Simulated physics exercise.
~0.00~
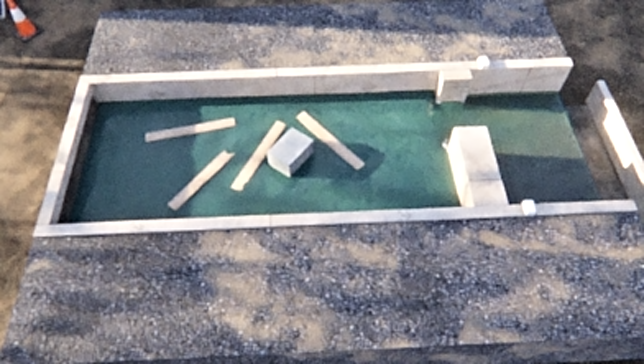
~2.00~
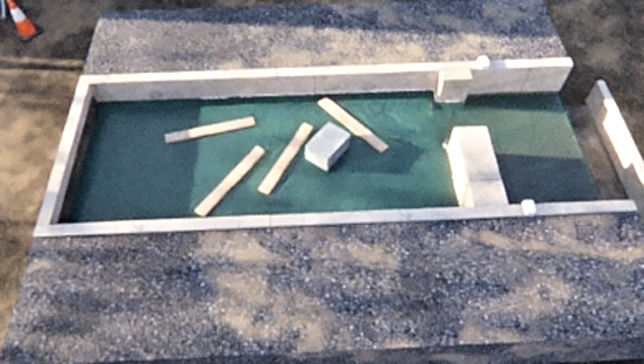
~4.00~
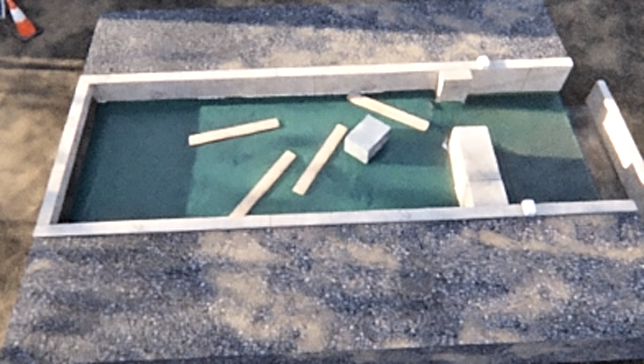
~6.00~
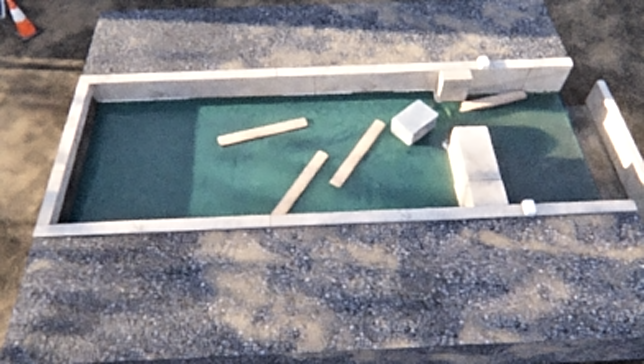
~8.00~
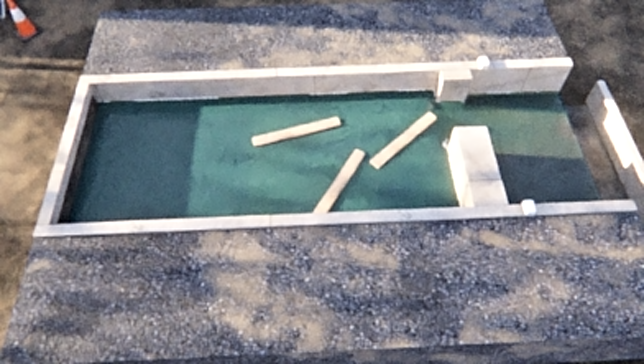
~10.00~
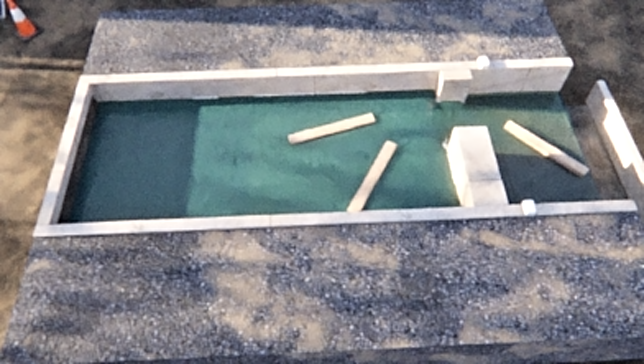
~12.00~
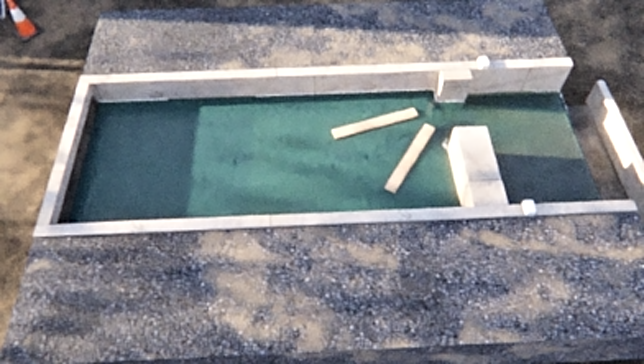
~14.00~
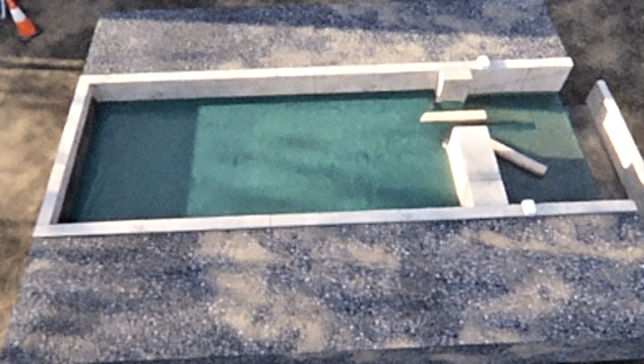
A long, pale-walled channel of green water lies across gravelly ground, seen from high above, with a traffic cone at the upper left. Four pale wooden planks and one whitish block float near its middle, left of a narrow gap beside a white block at the right. All of them drift steadily rightward. The upper right plank slips through the gap first, and the floating block follows it out of sight. Another plank passes through and swings round beyond the gap. Finally, one plank lies tilted past the gap while the last is just entering it.
